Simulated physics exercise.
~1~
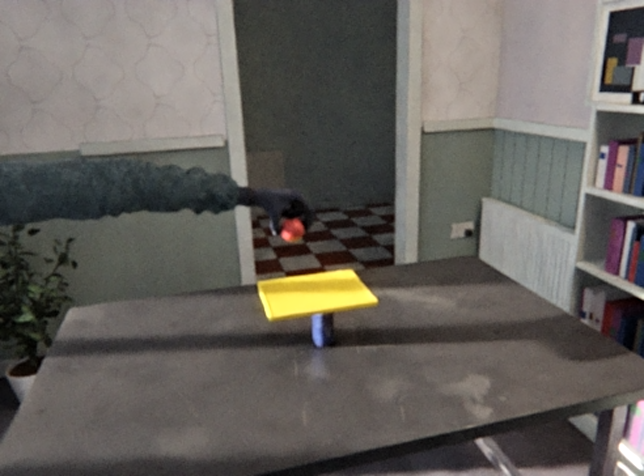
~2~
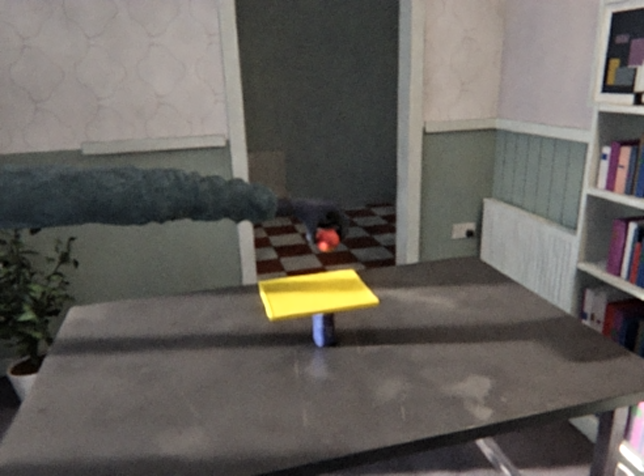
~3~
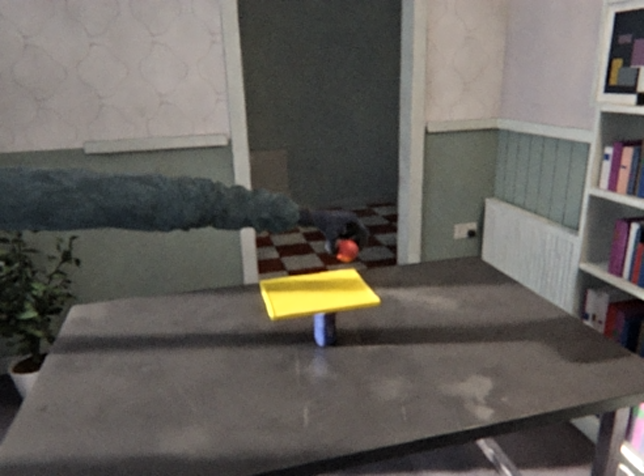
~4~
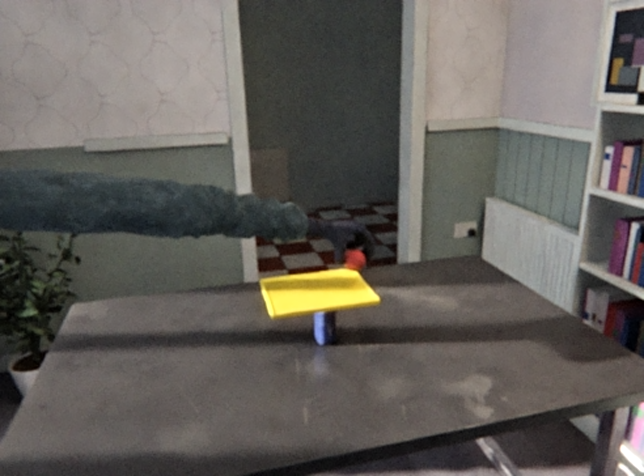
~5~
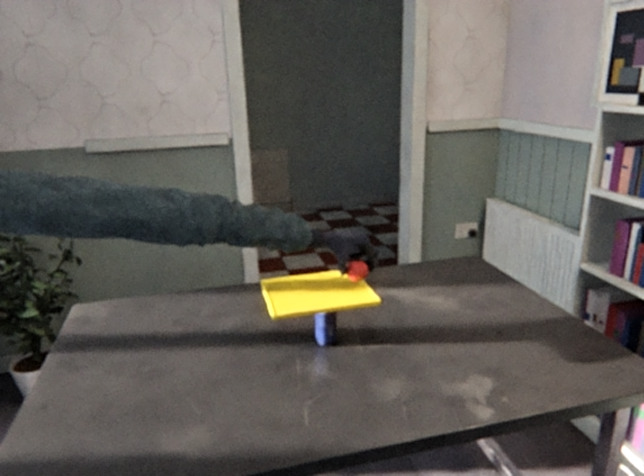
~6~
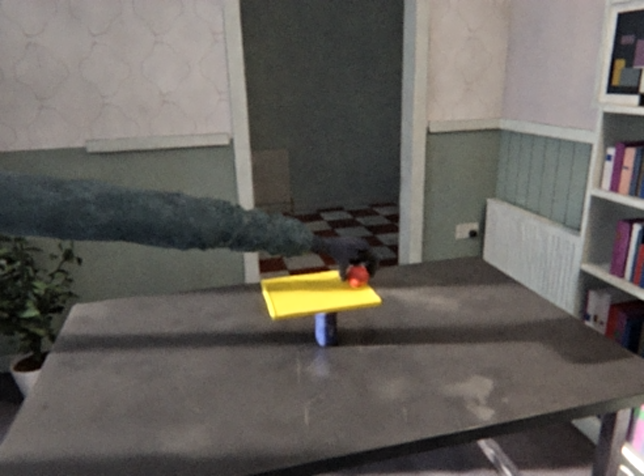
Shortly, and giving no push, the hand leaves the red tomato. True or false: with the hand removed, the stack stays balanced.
True.
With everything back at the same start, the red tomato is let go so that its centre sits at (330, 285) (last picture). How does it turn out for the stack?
Outcome: Stable.
Then, 0.20 s past the last view, nothing moves.
Then, 0.40 s past the last view, red tomato resting near (358, 277).
Finally, all 3 still in place. Final places as the last picture's camera would see them, red tomato near (358, 277). The stack holds.
